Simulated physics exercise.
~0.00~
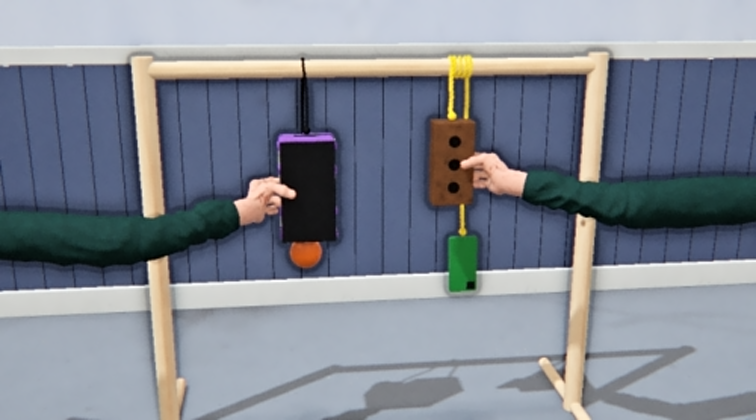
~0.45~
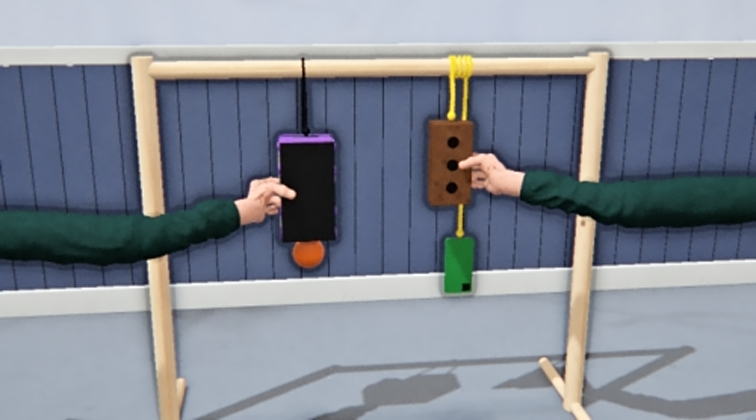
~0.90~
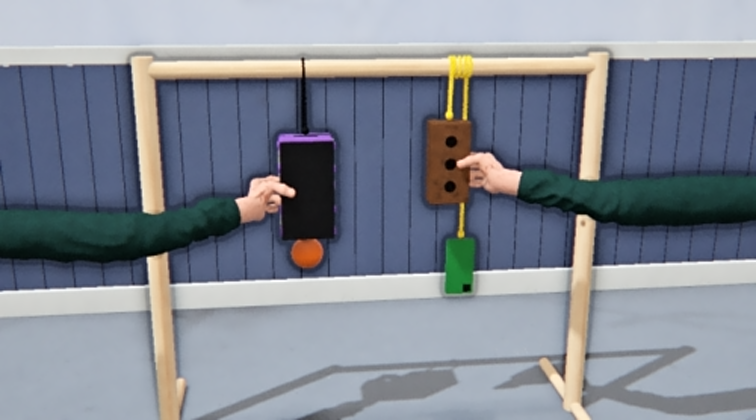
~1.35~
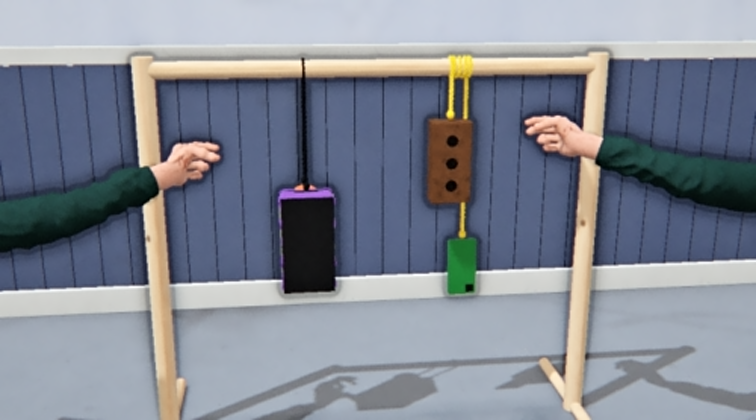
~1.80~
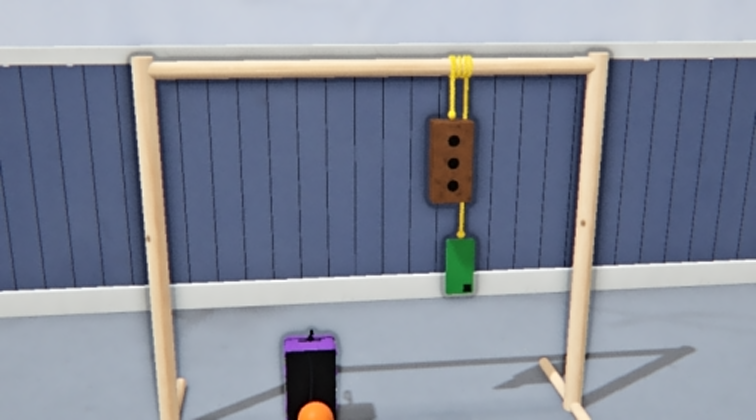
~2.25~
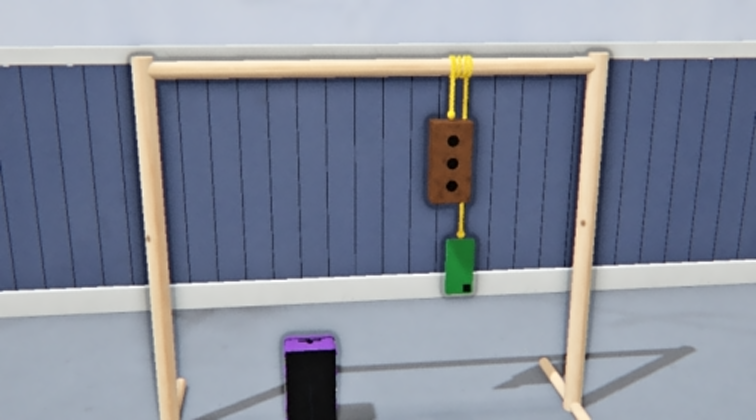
The purple case with a black front hung from a bar beside a brown brick while two hands steadied them, then dropped to the floor once the hands let go, as the brick stayed hanging with the green block below it.
